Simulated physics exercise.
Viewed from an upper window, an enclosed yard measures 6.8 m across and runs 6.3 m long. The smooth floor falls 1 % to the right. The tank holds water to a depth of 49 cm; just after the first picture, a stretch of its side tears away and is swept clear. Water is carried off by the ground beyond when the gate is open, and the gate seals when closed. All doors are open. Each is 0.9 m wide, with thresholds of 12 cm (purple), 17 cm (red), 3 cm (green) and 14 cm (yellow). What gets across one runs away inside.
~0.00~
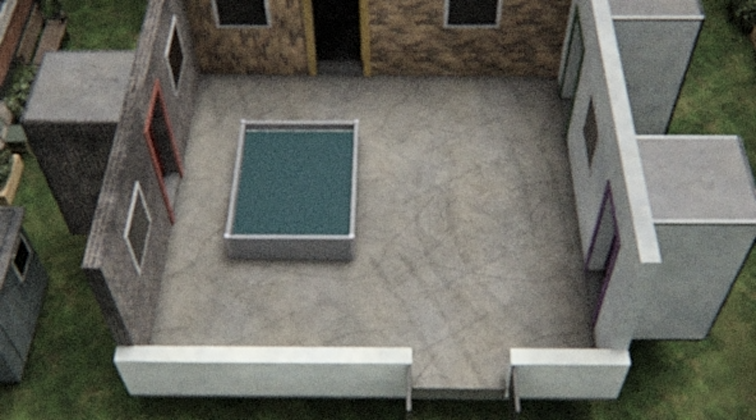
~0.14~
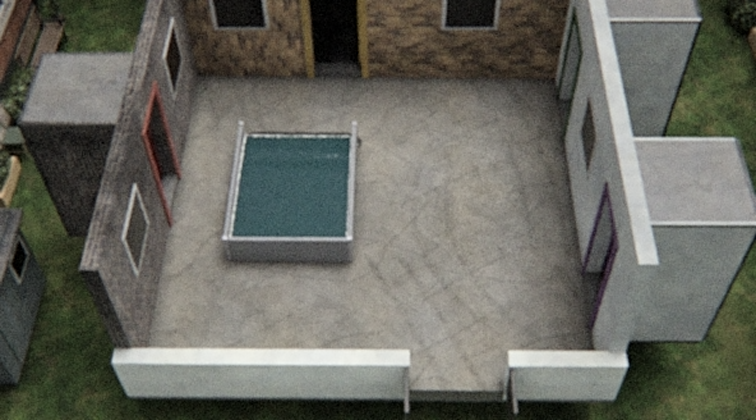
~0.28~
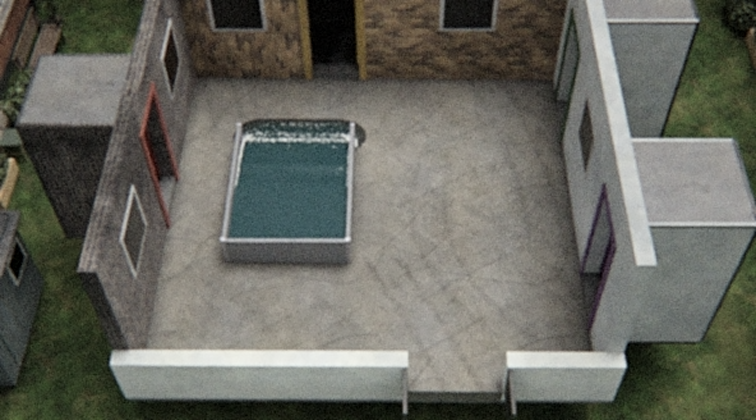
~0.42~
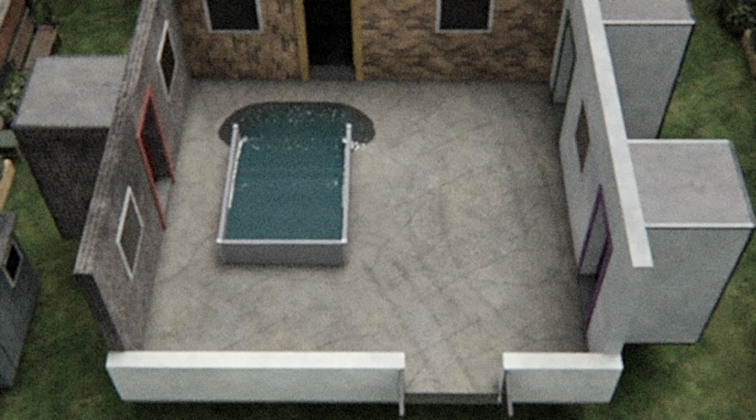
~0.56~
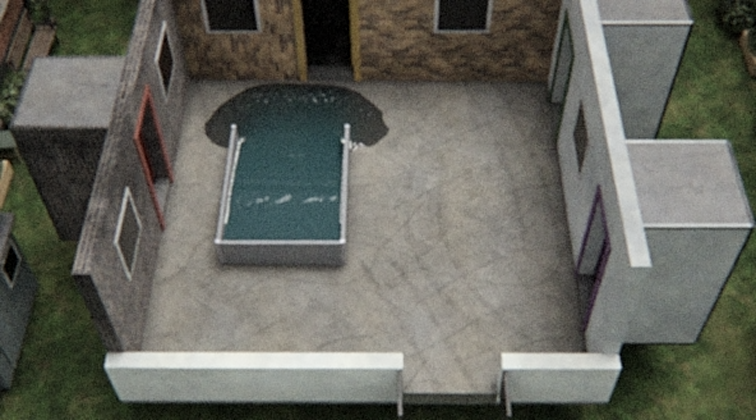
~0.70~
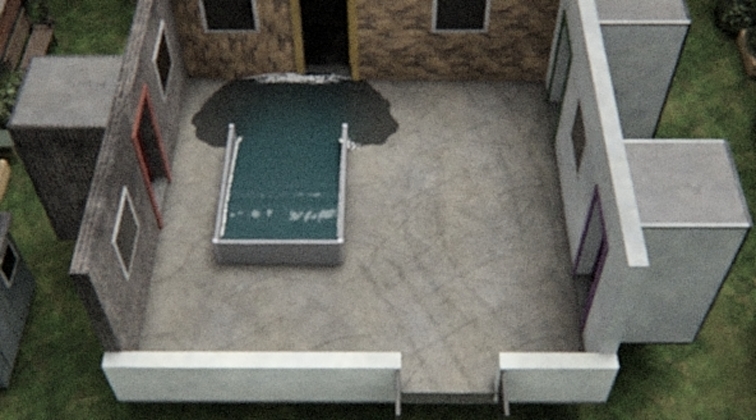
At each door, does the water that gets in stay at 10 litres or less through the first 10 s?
In order: The purple door remains within the limit; the red door remains within the limit; the green door breaks the limit; the yellow door breaks the limit.
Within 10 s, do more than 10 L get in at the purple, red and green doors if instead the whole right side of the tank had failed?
Purple: Exceeding the limit; red: Within the limit; green: Exceeding the limit.
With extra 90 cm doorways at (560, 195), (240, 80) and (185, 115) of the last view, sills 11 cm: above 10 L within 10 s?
Less, more, more.
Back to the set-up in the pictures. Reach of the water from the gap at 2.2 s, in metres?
4.4 m.
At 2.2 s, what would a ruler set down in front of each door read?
Depths: Purple door 0 cm, red door 0 cm, green door 0 cm, yellow door 30 cm.
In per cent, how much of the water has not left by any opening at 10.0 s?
That would be close to 78 per cent.
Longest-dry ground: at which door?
The purple door is last.
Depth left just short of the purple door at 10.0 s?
Roughly 3.5 centimetres.
After 1.4 s water covers 15 % of the floor and is deepest (32 cm) near (294, 85); purple door not reached, red door not reached, green door not reached, yellow door 30 cm at the sill, 33 L in.
After 2.2 s water covers 20 % of the floor and is deepest (33 cm) near (198, 85); purple door not reached, red door not reached, green door not reached, yellow door 30 cm at the sill, 100 L in.
After 3.5 s water covers 40 % of the floor and is deepest (24 cm) near (198, 85); purple door not reached, red door 4 cm at the sill, 0 L in, green door 12 cm at the sill, 23 L in, yellow door 21 cm at the sill, 177 L in.
After 6.0 s water covers 60 % of the floor and is deepest (16 cm) near (134, 375); purple door 3 cm at the sill, 0 L in, red door 5 cm at the sill, 0 L in, green door 12 cm at the sill, 159 L in, yellow door 9 cm at the sill, 191 L in.
After 10.0 s water covers 90 % of the floor and is deepest (12 cm) near (578, 336); purple door 4 cm at the sill, 0 L in, red door 3 cm at the sill, 0 L in, green door 8 cm at the sill, 269 L in, yellow door 5 cm at the sill, 191 L in.
